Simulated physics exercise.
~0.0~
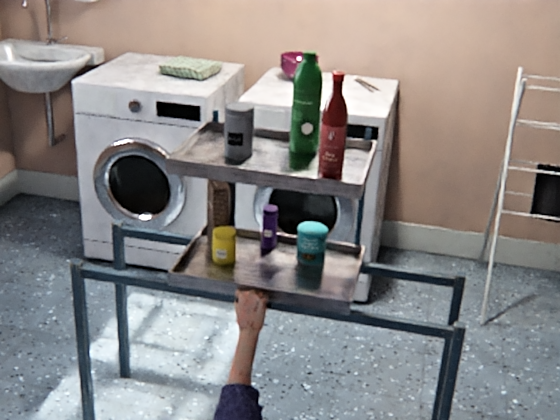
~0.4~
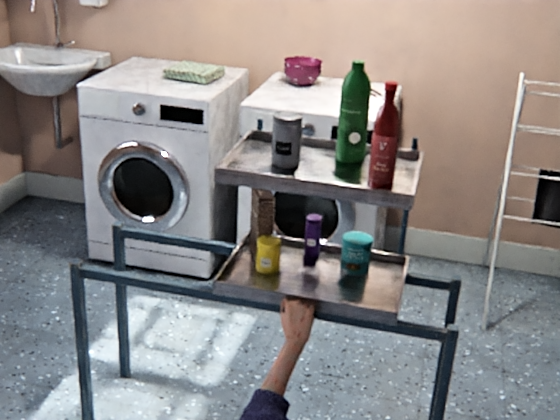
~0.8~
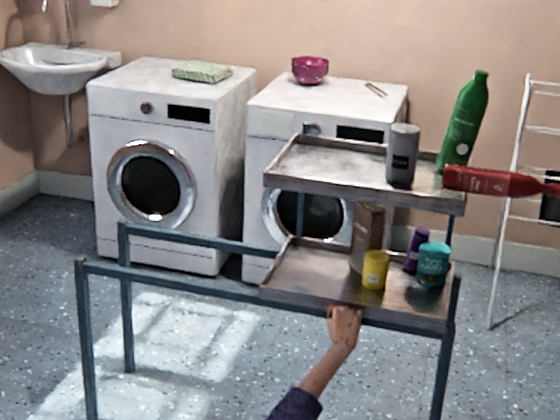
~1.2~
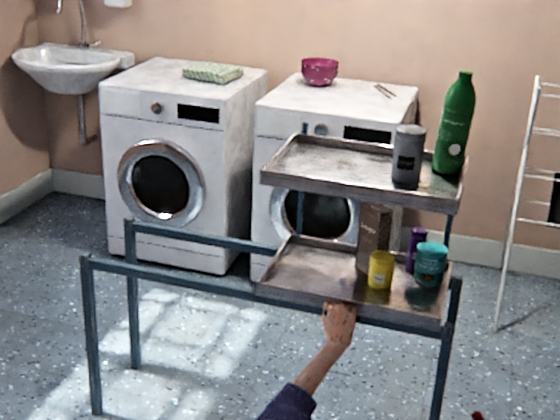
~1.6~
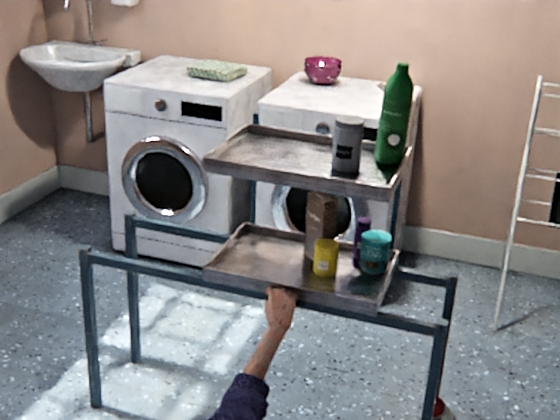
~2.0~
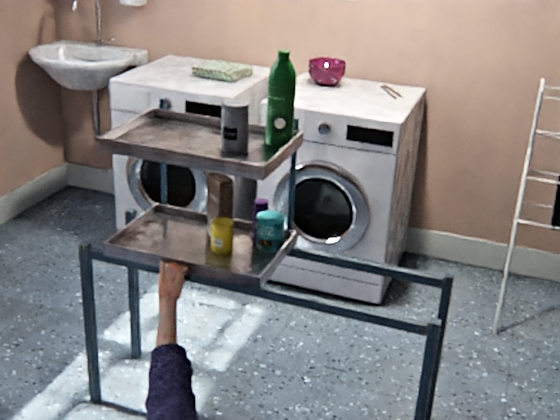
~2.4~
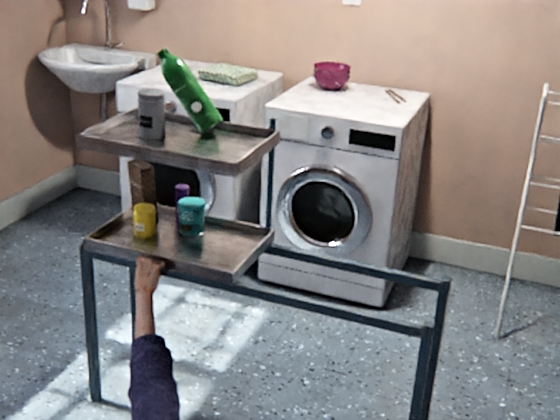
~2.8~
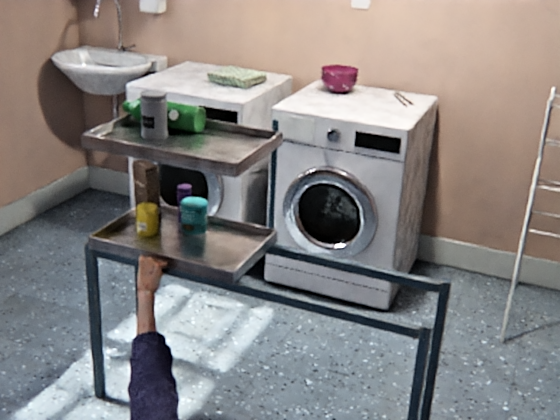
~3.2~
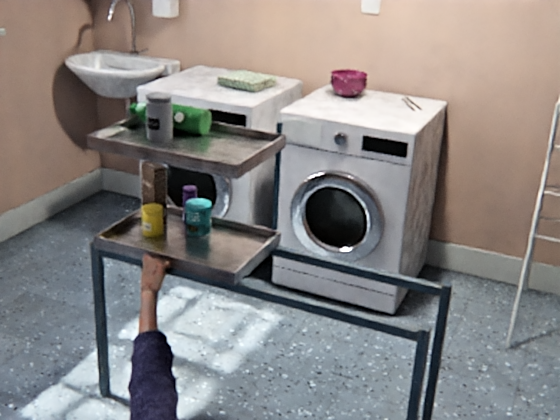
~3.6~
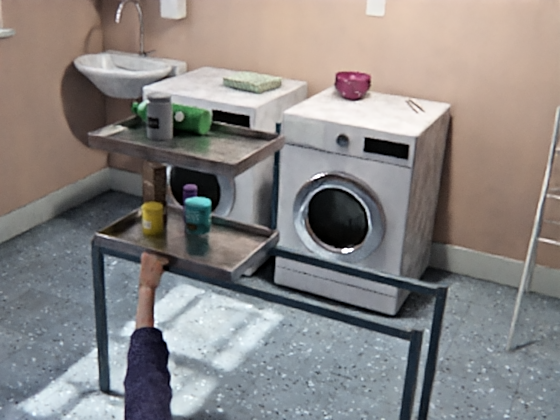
A tray pushed right then left by a hand loses a red bottle and topples a green one.
